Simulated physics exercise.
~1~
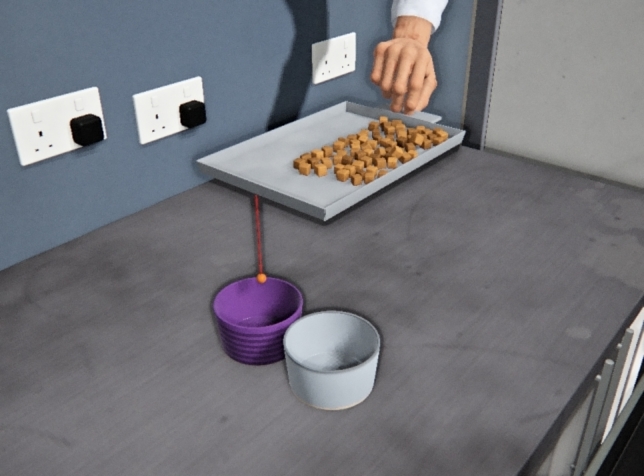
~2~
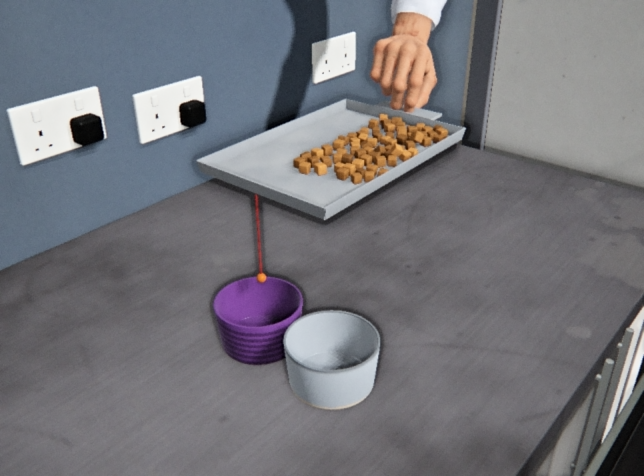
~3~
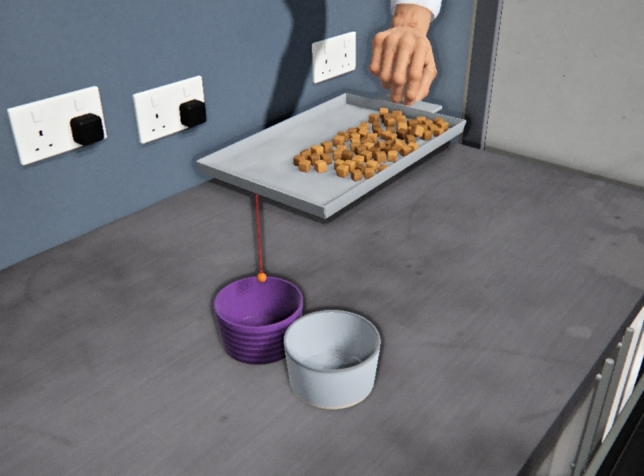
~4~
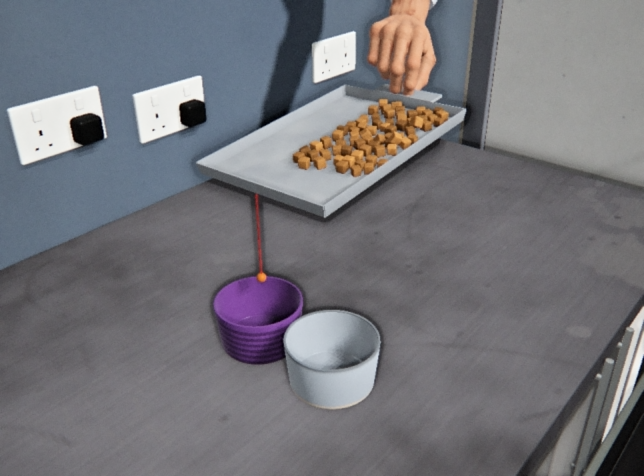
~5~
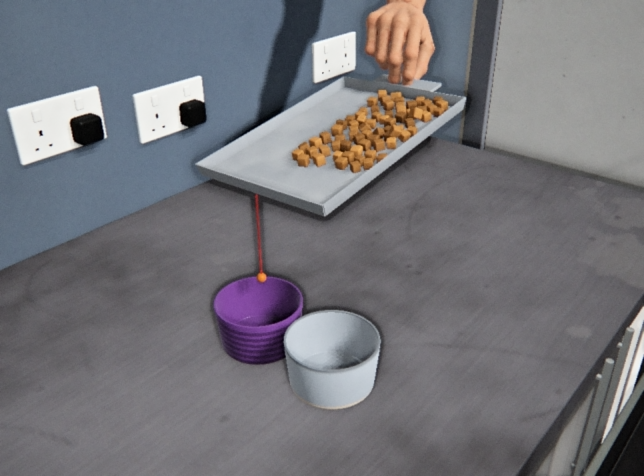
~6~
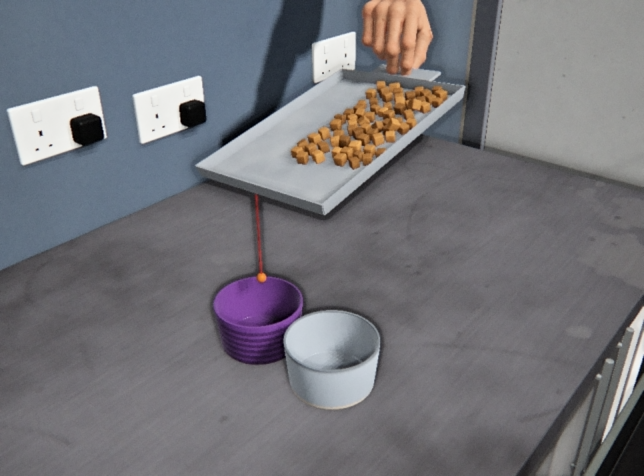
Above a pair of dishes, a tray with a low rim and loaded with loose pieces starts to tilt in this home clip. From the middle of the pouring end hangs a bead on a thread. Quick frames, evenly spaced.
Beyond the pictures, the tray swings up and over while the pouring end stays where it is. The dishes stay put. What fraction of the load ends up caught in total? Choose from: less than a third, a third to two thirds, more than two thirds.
In total, less than a third ends up caught.
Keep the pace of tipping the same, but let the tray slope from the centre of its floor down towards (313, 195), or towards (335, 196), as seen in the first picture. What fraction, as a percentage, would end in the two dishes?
Respectively 70 and 50 in a hundred.
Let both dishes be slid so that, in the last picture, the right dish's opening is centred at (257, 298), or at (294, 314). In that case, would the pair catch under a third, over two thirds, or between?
For the first spot it's one to two thirds, and for the next one it's less than a third.
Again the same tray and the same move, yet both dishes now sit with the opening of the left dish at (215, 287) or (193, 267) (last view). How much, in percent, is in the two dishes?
It works out to 40 percent and then 50 percent.
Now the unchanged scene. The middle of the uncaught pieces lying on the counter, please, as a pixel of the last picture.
(165, 339), roughly.
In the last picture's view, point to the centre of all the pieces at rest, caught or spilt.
Around (185, 337).
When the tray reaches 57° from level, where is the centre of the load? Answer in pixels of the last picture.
In the last view, the load is centred near (249, 162).
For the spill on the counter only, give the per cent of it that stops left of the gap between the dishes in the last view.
Close to 100 %.
Soon, tray tipped steeply; nearly all on the tray; a small part outside both; a small part in the air.
A while on, tray tipped right over; most on the tray; a stray few in the left dish; a small part outside both; a stray few in the air.
Towards the end, tray tipped past a quarter turn; about a quarter in the left dish; most outside both.
Finally, tray tipped past a quarter turn; none in the right dish; about a quarter in the left dish; most outside both.
